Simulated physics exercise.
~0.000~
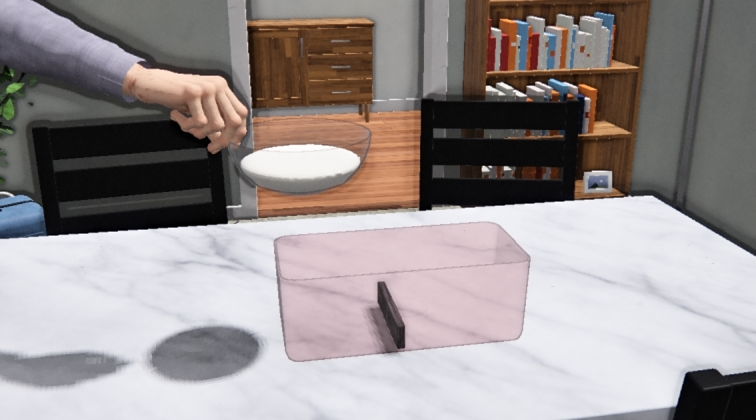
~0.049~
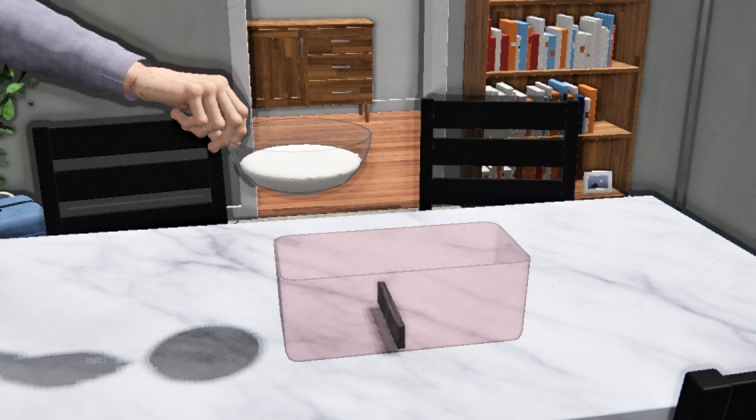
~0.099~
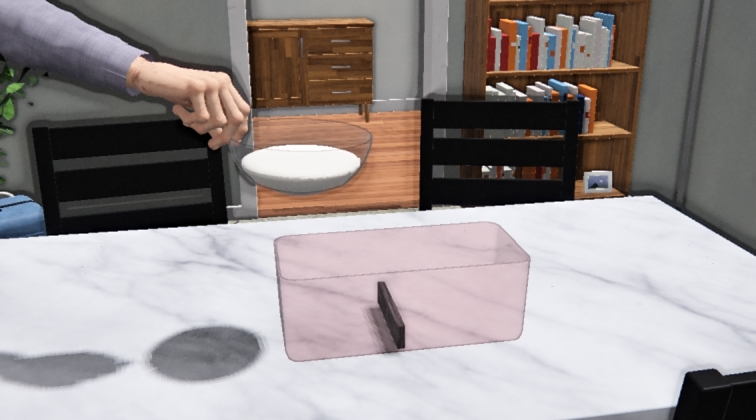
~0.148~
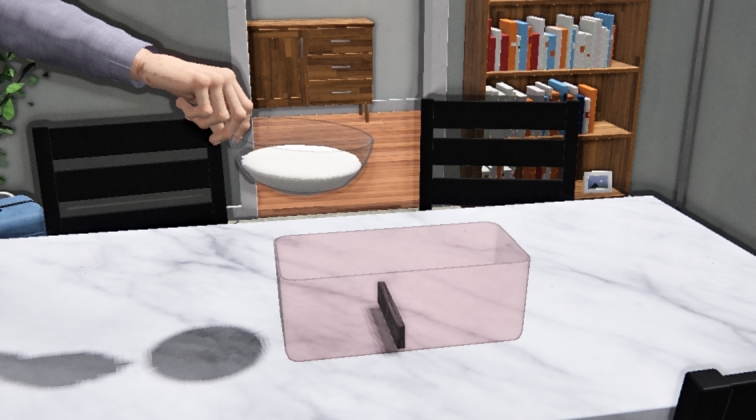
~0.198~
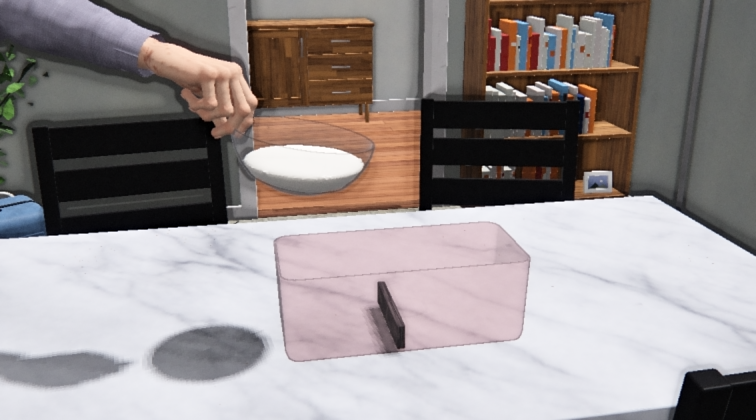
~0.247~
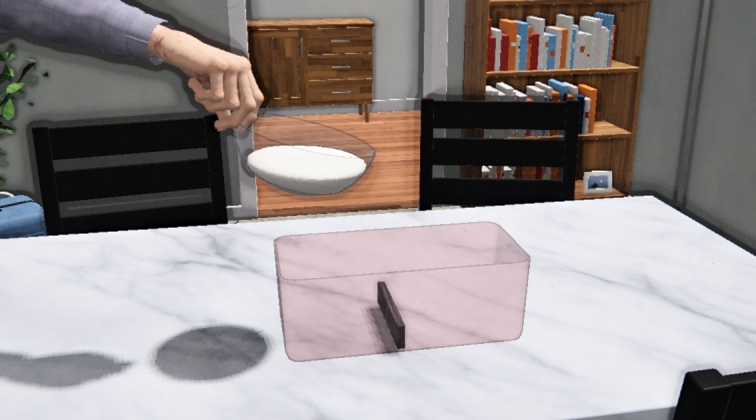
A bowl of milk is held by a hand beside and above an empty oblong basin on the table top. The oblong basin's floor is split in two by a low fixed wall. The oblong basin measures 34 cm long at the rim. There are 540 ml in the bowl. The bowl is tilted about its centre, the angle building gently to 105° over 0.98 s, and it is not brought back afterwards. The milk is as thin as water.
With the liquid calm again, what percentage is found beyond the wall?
Beyond the wall there is roughly 58 percent.
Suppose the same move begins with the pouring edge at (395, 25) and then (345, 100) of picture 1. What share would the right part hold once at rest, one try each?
Around 85 per cent first, around 40 per cent next.
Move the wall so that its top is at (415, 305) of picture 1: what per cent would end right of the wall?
In that case some 15 per cent.
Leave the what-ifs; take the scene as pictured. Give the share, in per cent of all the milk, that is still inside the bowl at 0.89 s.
What remains is about 0 percent of it all.
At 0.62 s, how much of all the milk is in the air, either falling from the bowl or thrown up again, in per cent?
42 %.
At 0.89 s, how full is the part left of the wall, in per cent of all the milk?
The left part holds close to 38 per cent.
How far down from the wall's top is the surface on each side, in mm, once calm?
Left roughly 26 mm; right roughly 24 mm.
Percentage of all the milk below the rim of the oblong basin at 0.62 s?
Some 24 per cent.
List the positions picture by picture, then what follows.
The first frame shows tilt 0°; pouring edge (370, 132); surface from (239, 162) to (359, 156); the oblong basin's rim runs from (277, 259) to (513, 241); the wall's top is at (391, 303).
The second frame shows tilt 1°; pouring edge (370, 133); surface from (239, 162) to (359, 156).
The third frame shows tilt 3°; pouring edge (371, 135); surface from (240, 161) to (360, 157).
The fourth frame shows tilt 6°; pouring edge (372, 139); surface from (241, 160) to (360, 158).
The fifth frame shows tilt 10°; pouring edge (373, 144); surface from (243, 159) to (362, 160).
The sixth frame shows tilt 16°; pouring edge (374, 151); surface from (246, 158) to (365, 160).
By 0.62 s the tilt is 73° and 34 per cent is still to pour, 2 is left of the wall and 22 right of it.
By 0.89 s the tilt is 103° and 0 per cent is still to pour, 38 is left of the wall and 58 right of it.
By 1.17 s the tilt is 105° and 0 per cent is still to pour, 41 is left of the wall and 58 right of it.
By 1.48 s the tilt is 105° and 0 per cent is still to pour, 41 is left of the wall and 58 right of it.
At rest 41 per cent lies left of the wall, 58 right of it and 1 outside.
